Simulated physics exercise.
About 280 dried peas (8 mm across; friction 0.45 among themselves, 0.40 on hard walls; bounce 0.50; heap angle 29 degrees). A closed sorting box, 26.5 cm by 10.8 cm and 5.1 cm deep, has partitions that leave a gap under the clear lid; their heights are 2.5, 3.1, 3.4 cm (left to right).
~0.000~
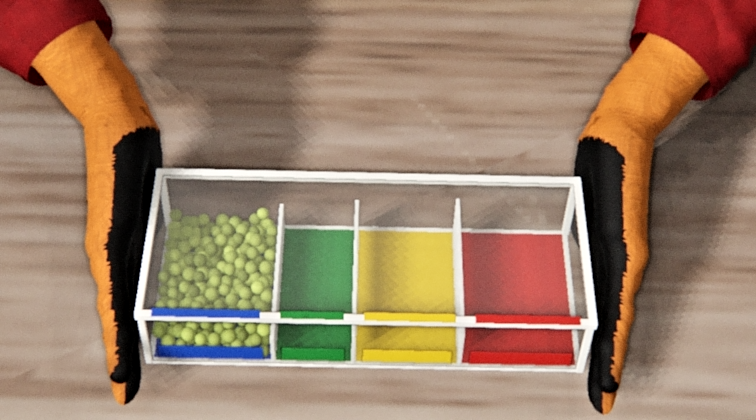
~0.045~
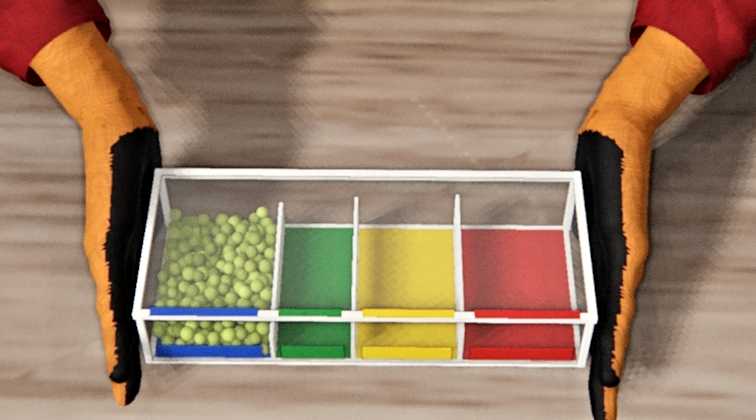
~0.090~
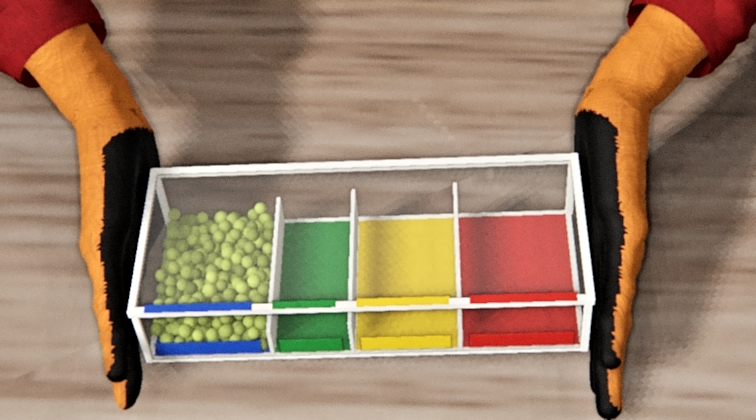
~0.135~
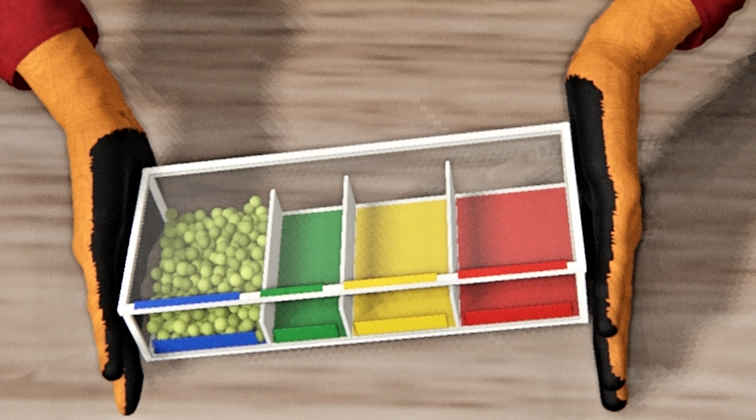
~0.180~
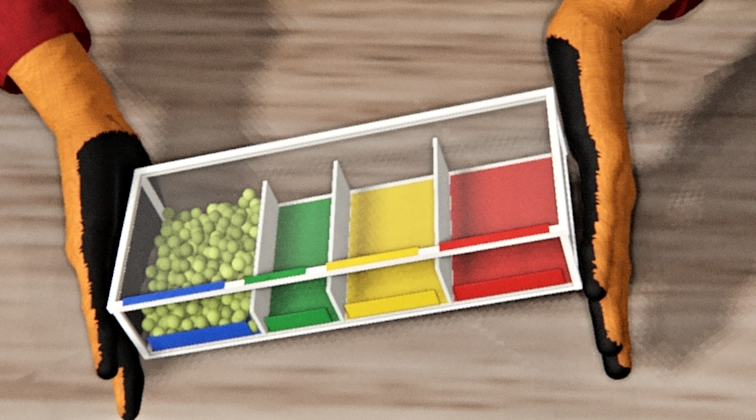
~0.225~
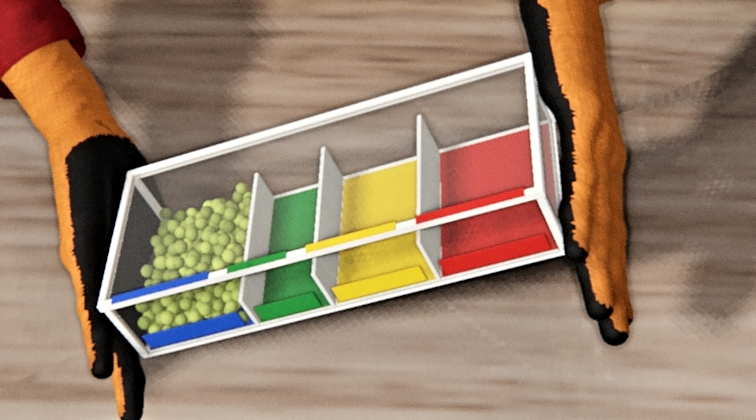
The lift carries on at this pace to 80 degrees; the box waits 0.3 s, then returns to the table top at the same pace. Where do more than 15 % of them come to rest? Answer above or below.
Red: Below, blue: Above, green: Below, yellow: Below.
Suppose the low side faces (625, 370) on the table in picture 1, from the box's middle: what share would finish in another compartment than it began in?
Some 80 per cent.
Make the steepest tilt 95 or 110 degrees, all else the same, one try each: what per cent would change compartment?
Some 0 and 0 per cent.
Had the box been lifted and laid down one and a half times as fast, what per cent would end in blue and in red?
Then: Blue 100, red 0.
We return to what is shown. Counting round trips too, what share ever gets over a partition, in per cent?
Roughly 0 per cent.
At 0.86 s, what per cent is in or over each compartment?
Red 0, blue 100, green 0, yellow 0.
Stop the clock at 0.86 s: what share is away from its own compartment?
Some 0 per cent.
After 0.86 s, tilt 80 degrees; blue 100 %.
Then, at 1.29 s, tilt 42 degrees; blue 100 %.
After 1.79 s, tilt 0 degrees; blue 100 %.
At rest (2.5 s), red 0 %, blue 100 %, green 0 %, yellow 0 %.
